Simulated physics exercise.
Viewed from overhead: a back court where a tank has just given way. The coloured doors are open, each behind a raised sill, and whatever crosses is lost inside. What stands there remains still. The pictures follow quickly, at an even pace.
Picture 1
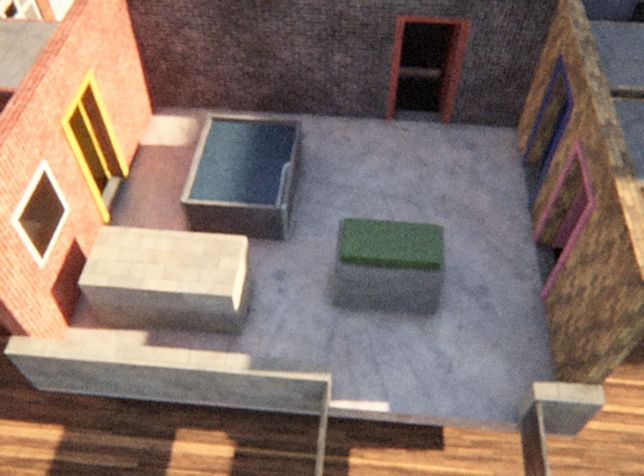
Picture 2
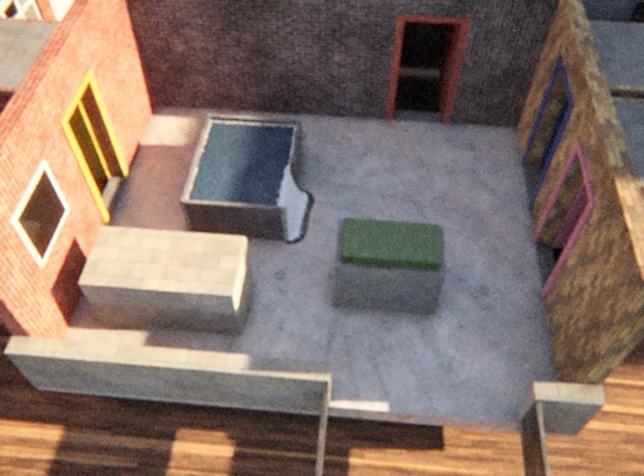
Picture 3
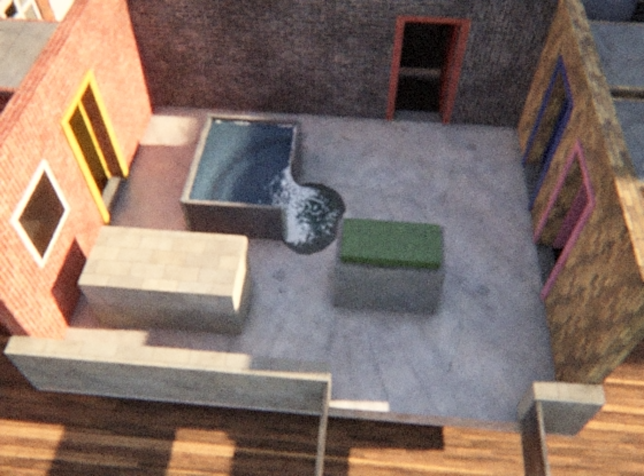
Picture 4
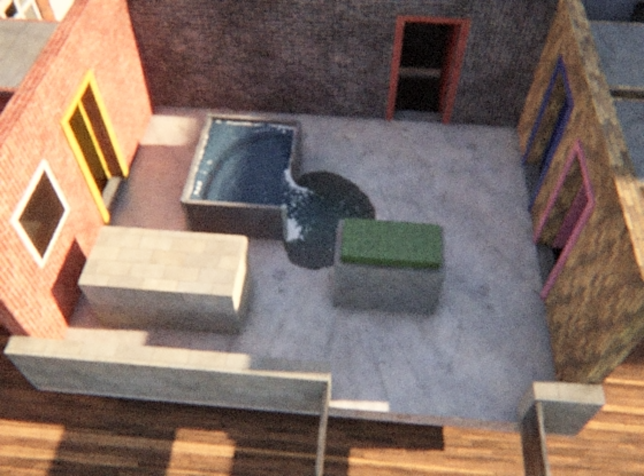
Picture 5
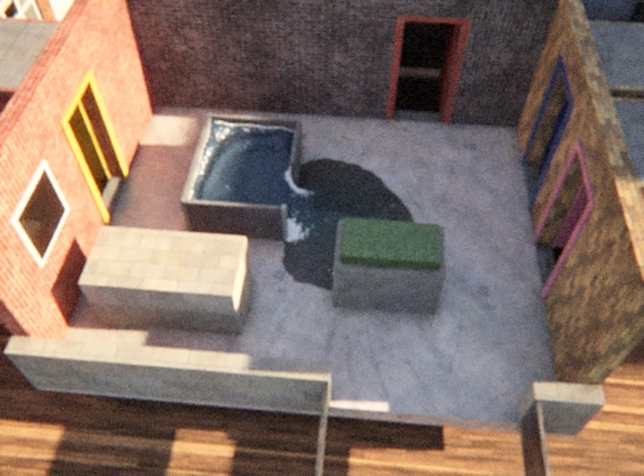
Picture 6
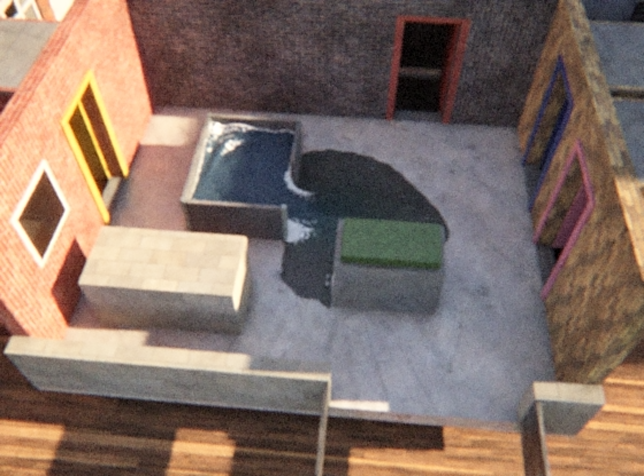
In this clip, seen from overhead, water bursts from the right side of an open tank in a walled court with coloured doorways, spreading across the grey floor in a widening dark pool around a green-topped block.
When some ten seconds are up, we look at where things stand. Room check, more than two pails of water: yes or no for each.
Red door, no; yellow door, no; blue door, yes; pink door, yes.
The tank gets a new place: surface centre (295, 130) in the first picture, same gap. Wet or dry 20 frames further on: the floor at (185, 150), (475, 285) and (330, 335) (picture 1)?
The first spot ends up left untouched, the second sodden and the third left untouched.
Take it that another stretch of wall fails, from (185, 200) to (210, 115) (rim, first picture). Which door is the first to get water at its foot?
It's the yellow one.
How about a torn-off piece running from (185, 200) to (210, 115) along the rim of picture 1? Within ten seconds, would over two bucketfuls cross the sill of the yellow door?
In that case, yellow door overshoots.
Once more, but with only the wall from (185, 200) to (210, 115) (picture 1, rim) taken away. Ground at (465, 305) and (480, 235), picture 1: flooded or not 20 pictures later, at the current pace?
Note: Point one unreached; point two unreached.
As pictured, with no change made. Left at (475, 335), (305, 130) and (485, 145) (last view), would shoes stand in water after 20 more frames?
One after the other: Not flooded, no water, awash.
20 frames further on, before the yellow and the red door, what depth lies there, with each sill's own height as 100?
First around 0 percent, second around 70 percent.
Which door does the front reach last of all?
I'd go with the door marked yellow.
A moment on, water covers 30 % of the floor; the red door not reached, the yellow door not reached, the blue door not reached, the pink door under two buckets in.
Next, water covers 40 % of the floor; the red door wet at the sill, nothing in, the yellow door not reached, the blue door under two buckets in, the pink door far over two buckets in.
Then, water covers 50 % of the floor; the red door wet at the sill, nothing in, the yellow door not reached, the blue door over two buckets in, the pink door far over two buckets in.
Later, water covers 65 % of the floor; the red door under two buckets in, the yellow door not reached, the blue door over two buckets in, the pink door far over two buckets in.
In the end, water covers 85 % of the floor; the red door under two buckets in, the yellow door wet at the sill, nothing in, the blue door over two buckets in, the pink door far over two buckets in.
